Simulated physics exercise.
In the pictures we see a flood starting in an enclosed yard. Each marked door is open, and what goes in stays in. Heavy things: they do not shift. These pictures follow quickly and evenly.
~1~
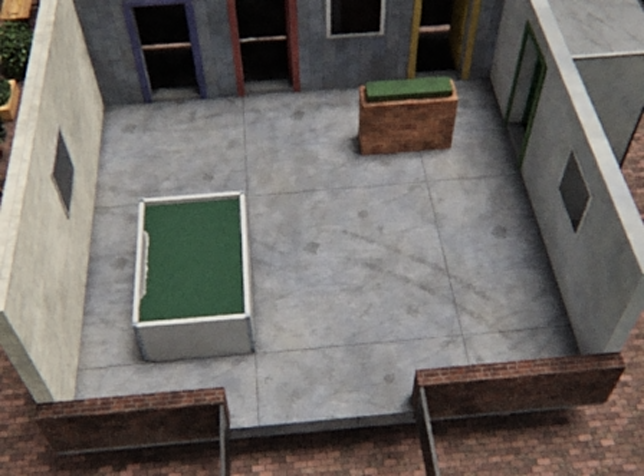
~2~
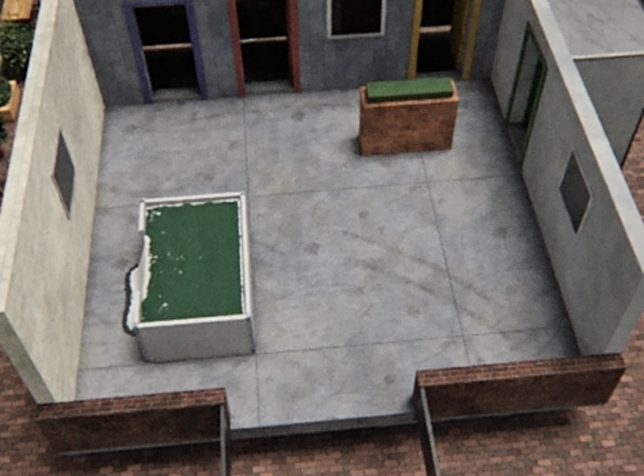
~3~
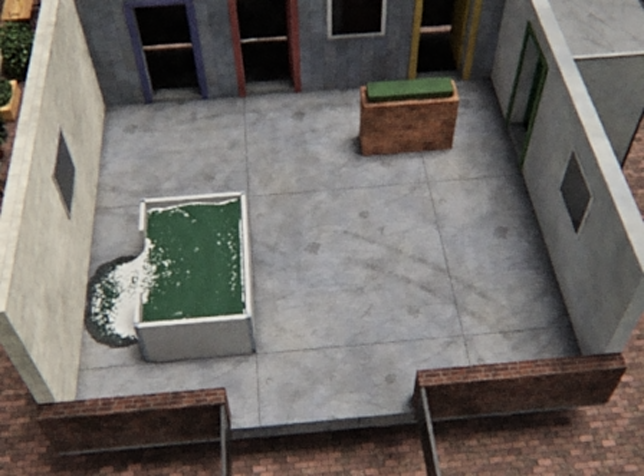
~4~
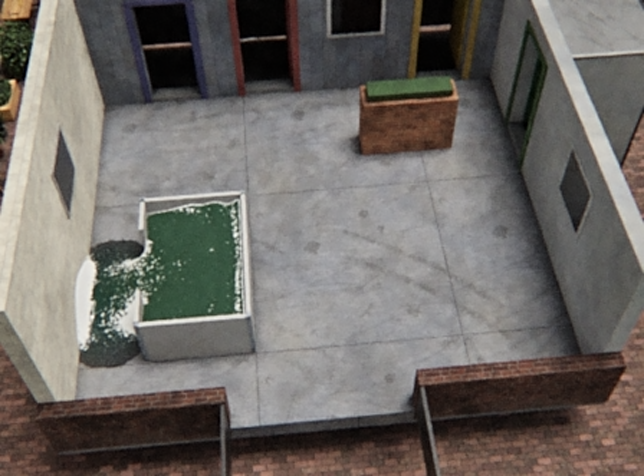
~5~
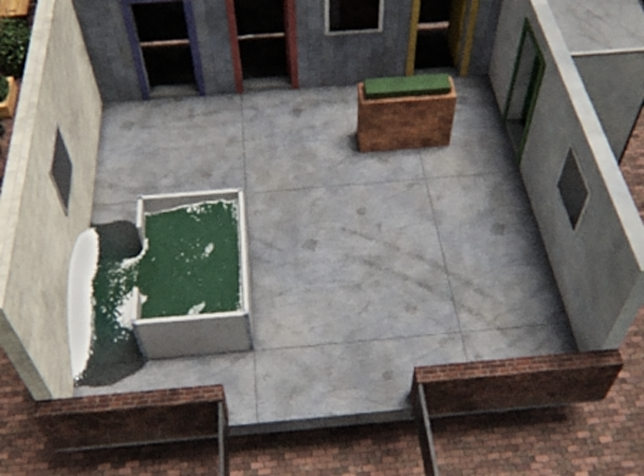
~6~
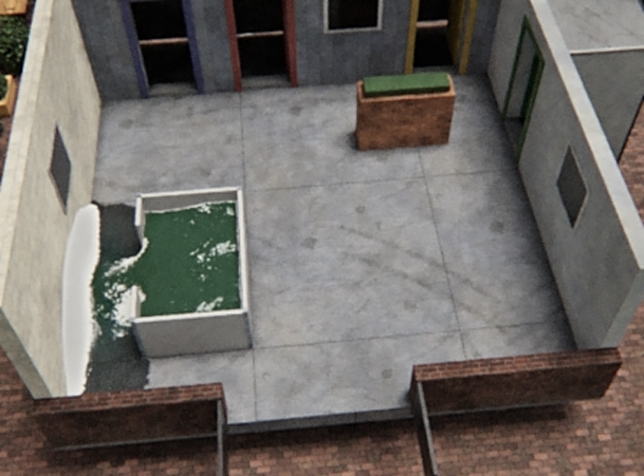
In this clip, green water sits in an open white-walled tank in an enclosed yard, then pours out through a gap in its left side with white foam, spreading across the grey floor to and along the left wall.
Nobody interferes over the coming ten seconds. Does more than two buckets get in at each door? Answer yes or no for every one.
Yellow door: Yes, green door: No, blue door: Yes, red door: No.
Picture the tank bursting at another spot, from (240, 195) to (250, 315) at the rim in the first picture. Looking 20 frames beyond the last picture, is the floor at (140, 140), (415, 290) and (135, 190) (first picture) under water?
Sequence: Spared / wetted / spared.
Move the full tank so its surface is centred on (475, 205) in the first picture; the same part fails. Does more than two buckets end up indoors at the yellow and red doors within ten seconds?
Looking at it, the yellow door comes in under and the red door comes in under.
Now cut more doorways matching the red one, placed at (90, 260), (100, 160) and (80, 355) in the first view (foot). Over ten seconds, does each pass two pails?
Taking them as listed, the first gets past the limit, the second doesn't reach the limit and the third gets past the limit.
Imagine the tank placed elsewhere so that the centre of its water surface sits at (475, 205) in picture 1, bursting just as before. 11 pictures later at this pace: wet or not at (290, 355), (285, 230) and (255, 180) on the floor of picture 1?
Spot one is touched, spot two is touched, spot three is touched.
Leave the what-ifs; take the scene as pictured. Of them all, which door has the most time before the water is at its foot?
The green-painted one.
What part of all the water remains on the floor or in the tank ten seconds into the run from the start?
Roughly 82 %.
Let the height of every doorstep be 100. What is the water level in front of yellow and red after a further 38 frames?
First 110 percent, then 60 percent.
A moment on, water covers 20 % of the floor; the yellow door not reached, the green door not reached, the blue door not reached, the red door not reached.
Next, water covers 35 % of the floor; the yellow door not reached, the green door not reached, the blue door under two buckets in, the red door not reached.
Then, water covers 55 % of the floor; the yellow door not reached, the green door not reached, the blue door over two buckets in, the red door wet at the sill, nothing in.
Later, water covers 80 % of the floor; the yellow door wet at the sill, nothing in, the green door wet at the sill, nothing in, the blue door far over two buckets in, the red door wet at the sill, nothing in.
In the end, water covers 100 % of the floor; the yellow door over two buckets in, the green door wet at the sill, nothing in, the blue door far over two buckets in, the red door wet at the sill, nothing in.
